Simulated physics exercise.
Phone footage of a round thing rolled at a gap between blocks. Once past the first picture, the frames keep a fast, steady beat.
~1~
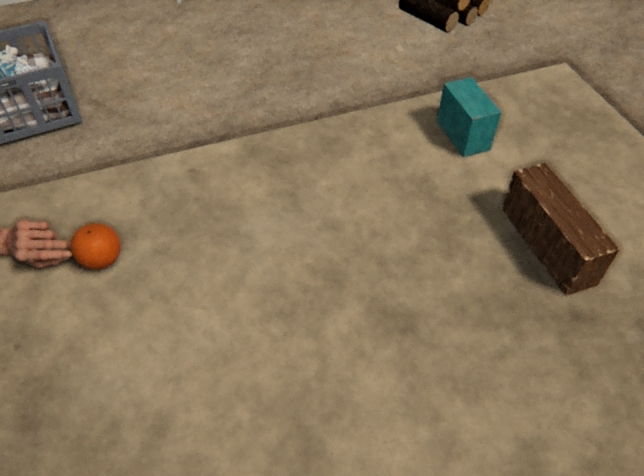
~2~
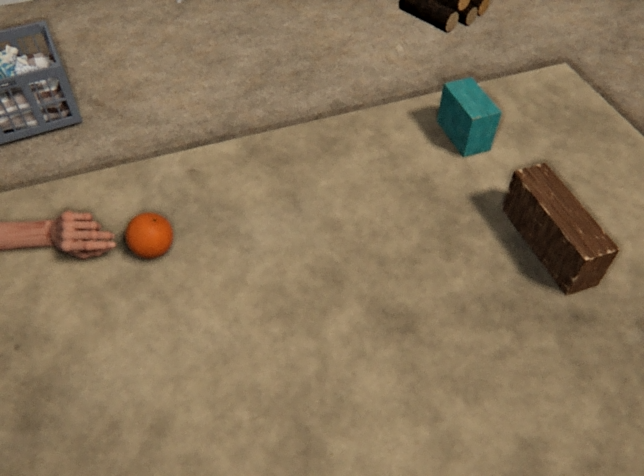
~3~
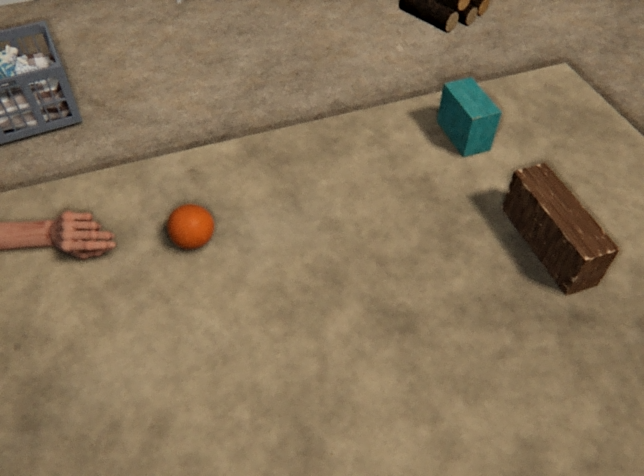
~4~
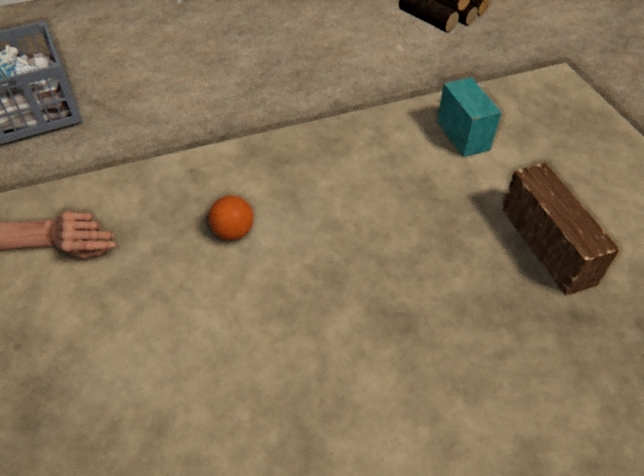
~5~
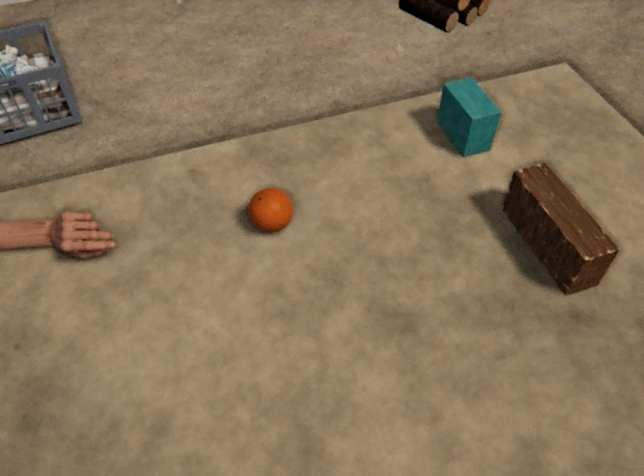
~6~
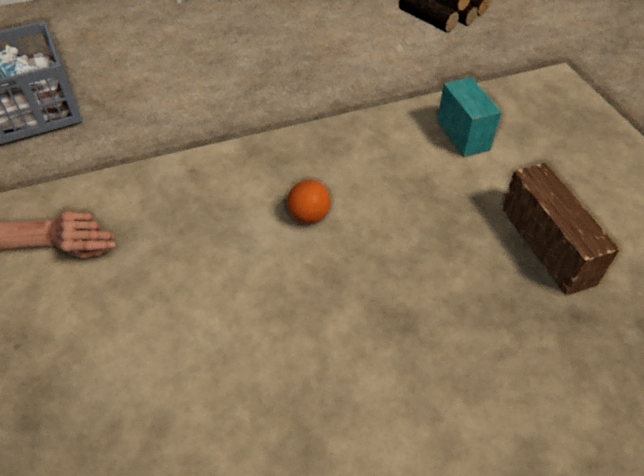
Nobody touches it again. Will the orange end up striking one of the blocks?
No, it goes through the gap.
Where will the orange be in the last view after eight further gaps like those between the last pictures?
(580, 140).
Then, 0.58 s later than the last frame, orange heading on near (559, 150).
When it is over, the orange gets between the blocks.
